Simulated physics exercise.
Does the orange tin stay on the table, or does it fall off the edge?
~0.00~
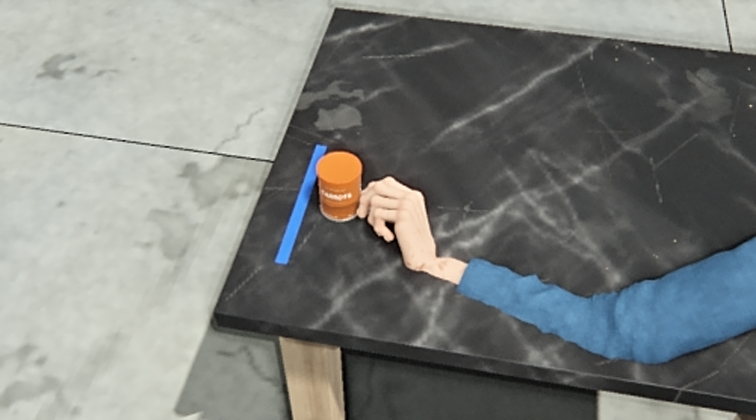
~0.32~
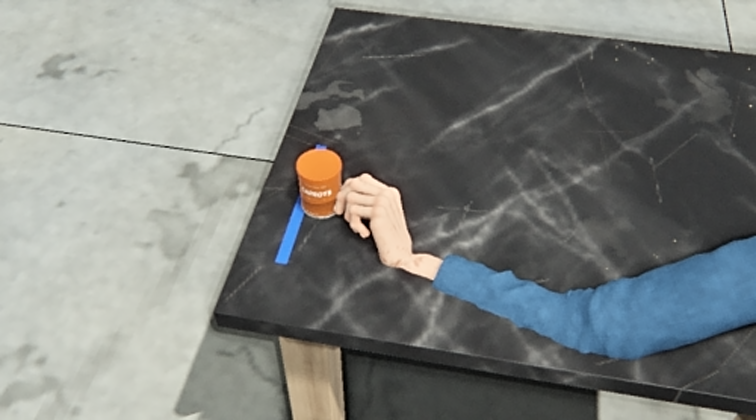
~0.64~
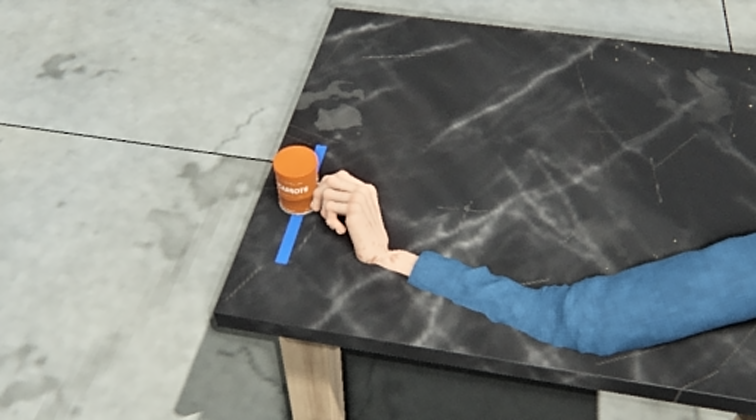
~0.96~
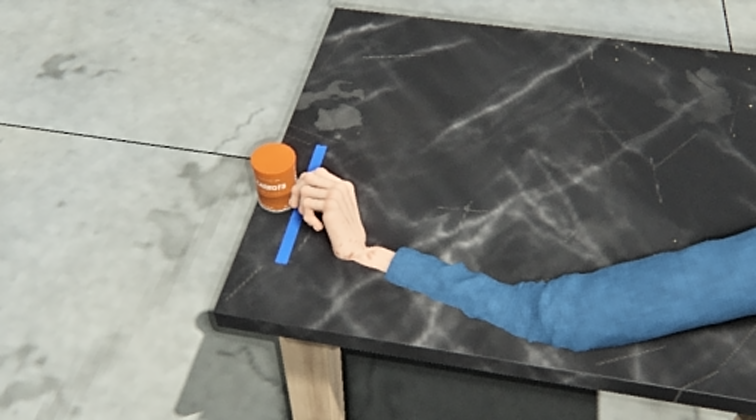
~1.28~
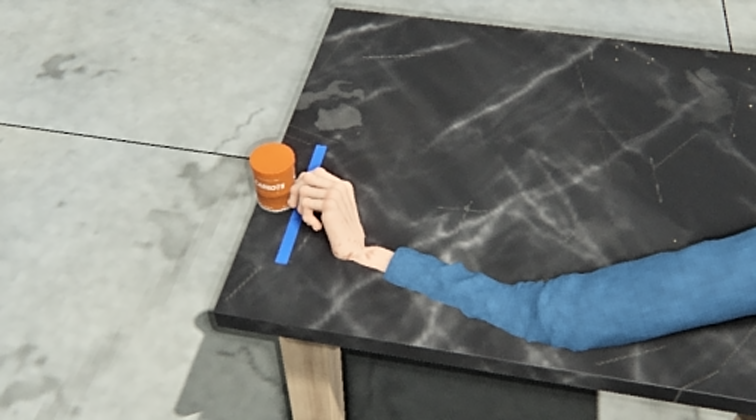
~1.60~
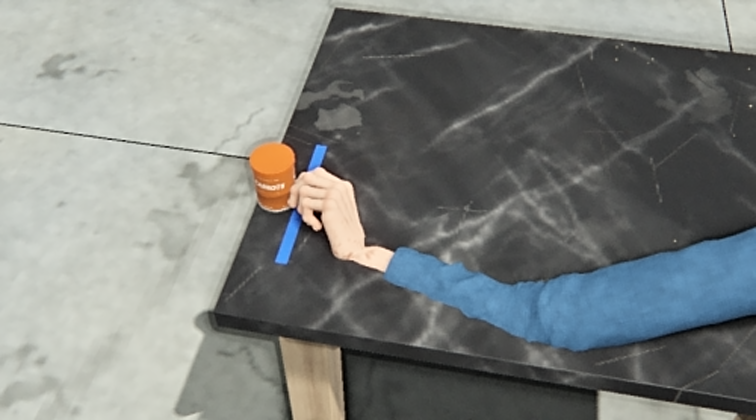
The orange tin stays on the table, standing upright at the left edge just past the blue tape.
